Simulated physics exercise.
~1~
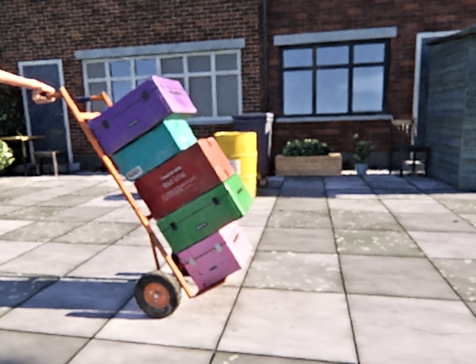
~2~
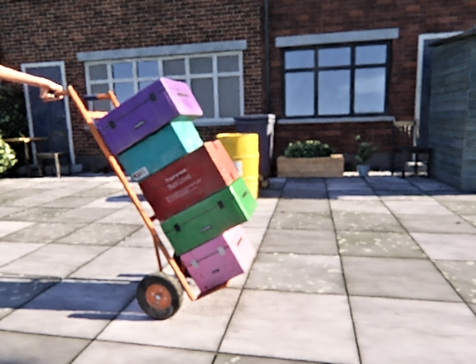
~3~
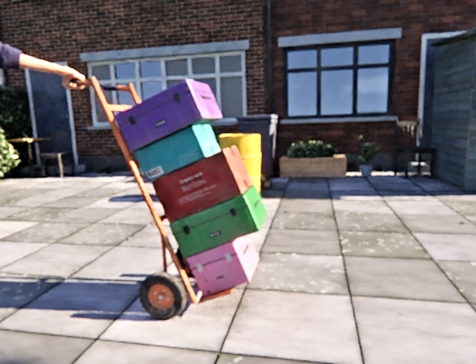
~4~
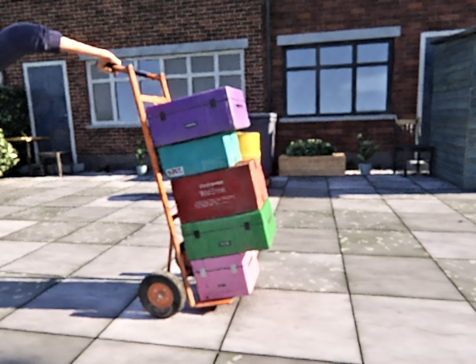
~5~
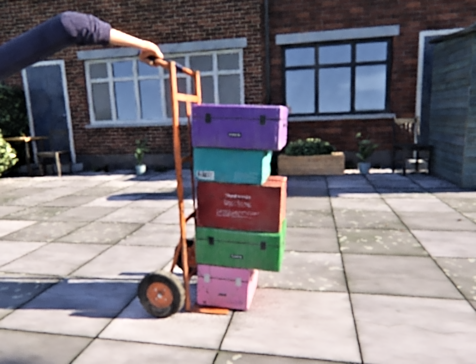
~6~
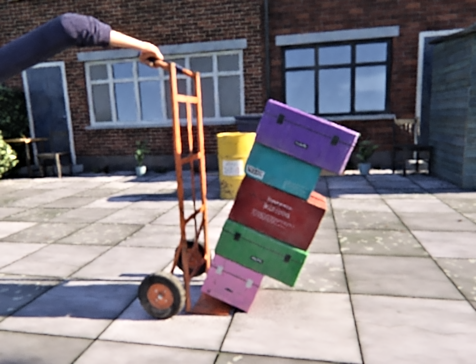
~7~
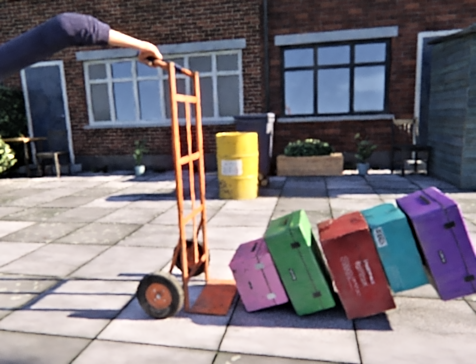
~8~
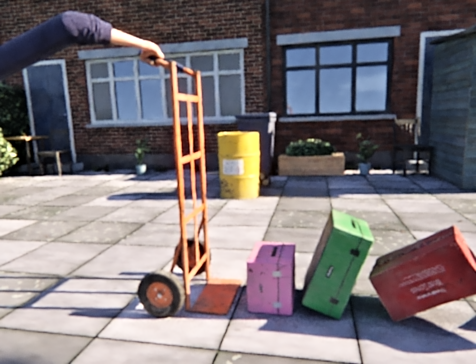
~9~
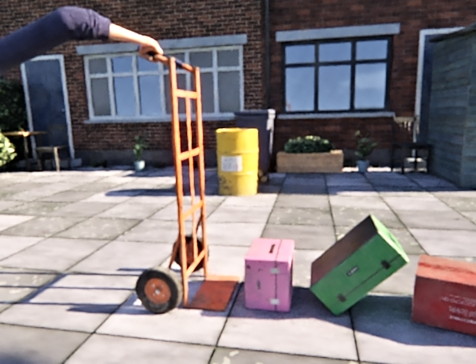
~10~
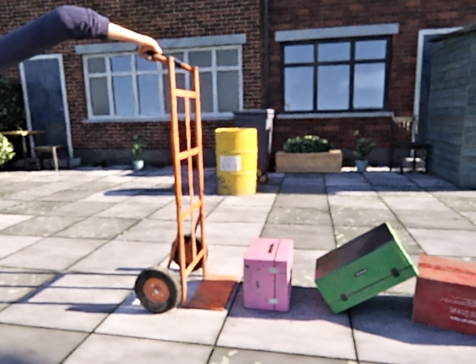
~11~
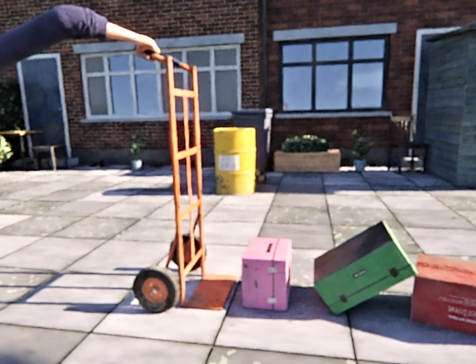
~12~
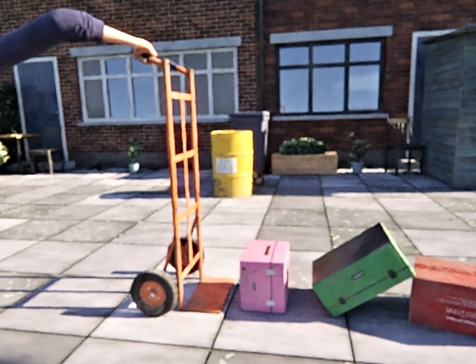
Stack of five coloured boxes toppling right off an orange hand truck as an arm tips it upright on a patio.
